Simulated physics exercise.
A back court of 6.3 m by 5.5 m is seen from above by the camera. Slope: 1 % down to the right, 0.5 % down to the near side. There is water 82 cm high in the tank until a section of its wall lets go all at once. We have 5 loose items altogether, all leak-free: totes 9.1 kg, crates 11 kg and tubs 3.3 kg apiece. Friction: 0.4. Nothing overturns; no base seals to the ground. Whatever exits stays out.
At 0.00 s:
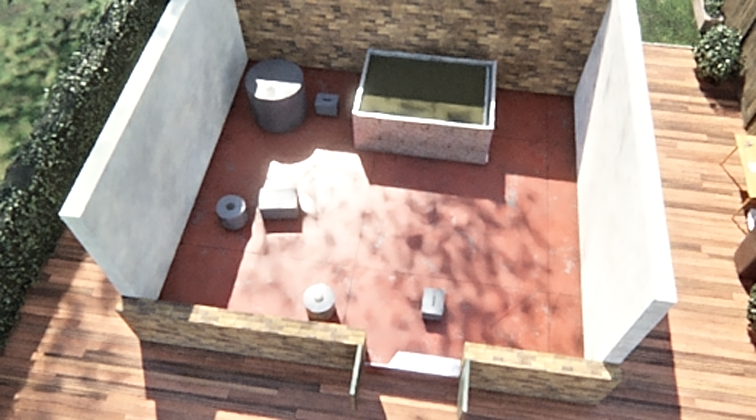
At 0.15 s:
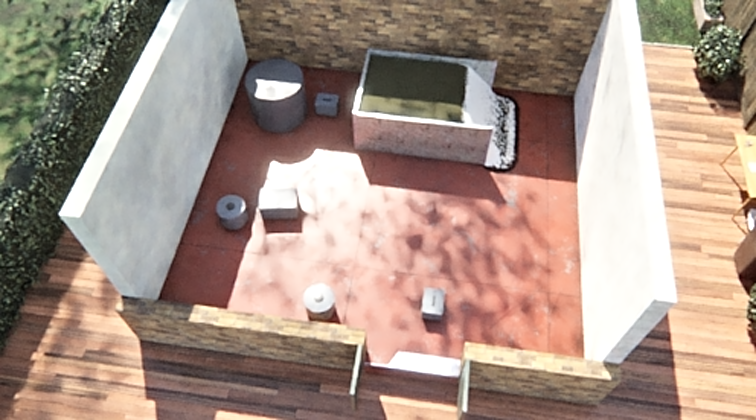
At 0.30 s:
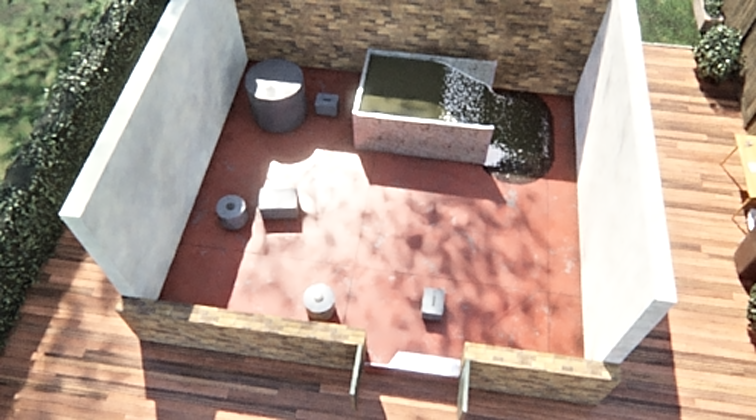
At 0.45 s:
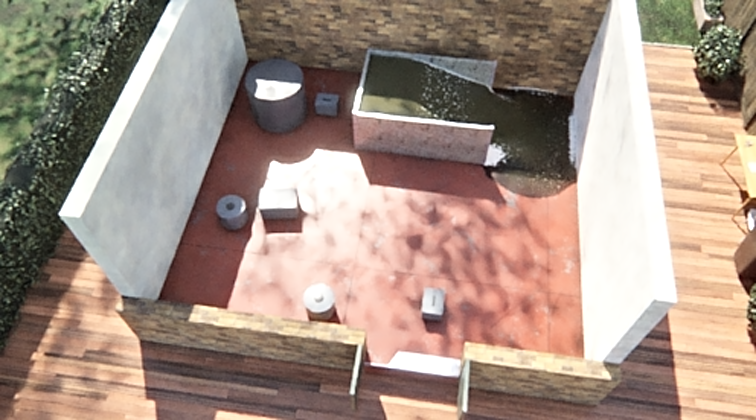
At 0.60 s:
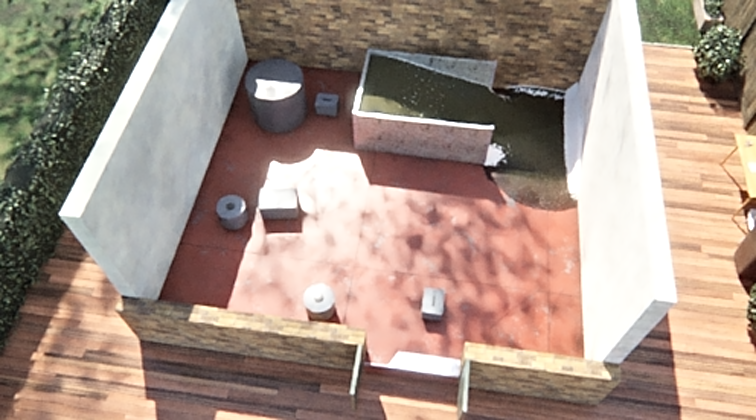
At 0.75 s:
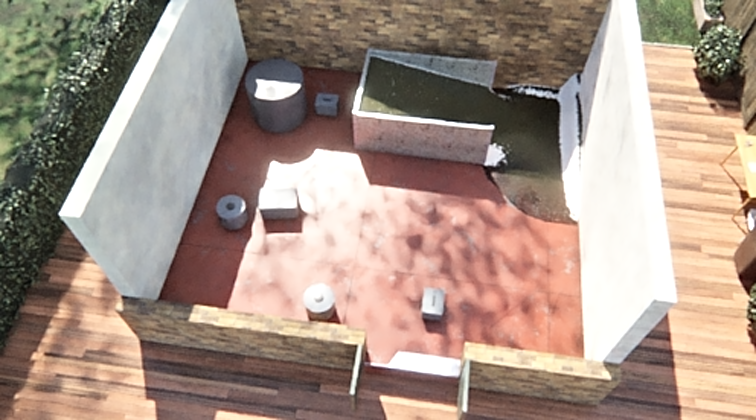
In the video, dark water pours from the right end of a raised rectangular tank in a walled courtyard, spreading across the red floor to the right wall and then forward, while the scattered grey blocks and cylinders stay still.
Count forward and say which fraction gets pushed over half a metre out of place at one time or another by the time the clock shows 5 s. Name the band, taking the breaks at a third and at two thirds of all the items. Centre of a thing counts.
Share: Middle third.
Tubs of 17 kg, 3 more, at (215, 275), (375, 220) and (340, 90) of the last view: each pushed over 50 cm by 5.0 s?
Respectively: Doesn't reach it; doesn't reach it; doesn't reach it.
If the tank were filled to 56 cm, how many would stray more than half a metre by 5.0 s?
I count 2 of them in that case.
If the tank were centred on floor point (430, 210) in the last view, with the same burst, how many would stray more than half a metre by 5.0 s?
In that case the number is 4.
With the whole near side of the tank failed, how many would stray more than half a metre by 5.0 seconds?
The answer would then be 4.
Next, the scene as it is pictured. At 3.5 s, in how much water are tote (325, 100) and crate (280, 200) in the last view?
About 0 and 0 cm.
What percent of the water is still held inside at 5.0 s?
Around 92 per cent of the water is still in there.
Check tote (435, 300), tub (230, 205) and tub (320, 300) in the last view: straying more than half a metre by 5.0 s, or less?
The first is beyond the limit, the second inside the limit, and the third beyond the limit.
After 1.1 s 0 of 5 are over 50 cm from their spots; 0 afloat.
After 2.2 s 0 of 5 are over 50 cm from their spots; 0 afloat.
After 3.5 s 1 of 5 are over 50 cm from their spots; 1 afloat.
After 5.0 s 2 of 5 are over 50 cm from their spots, and 2 have been at some point; 1 afloat.
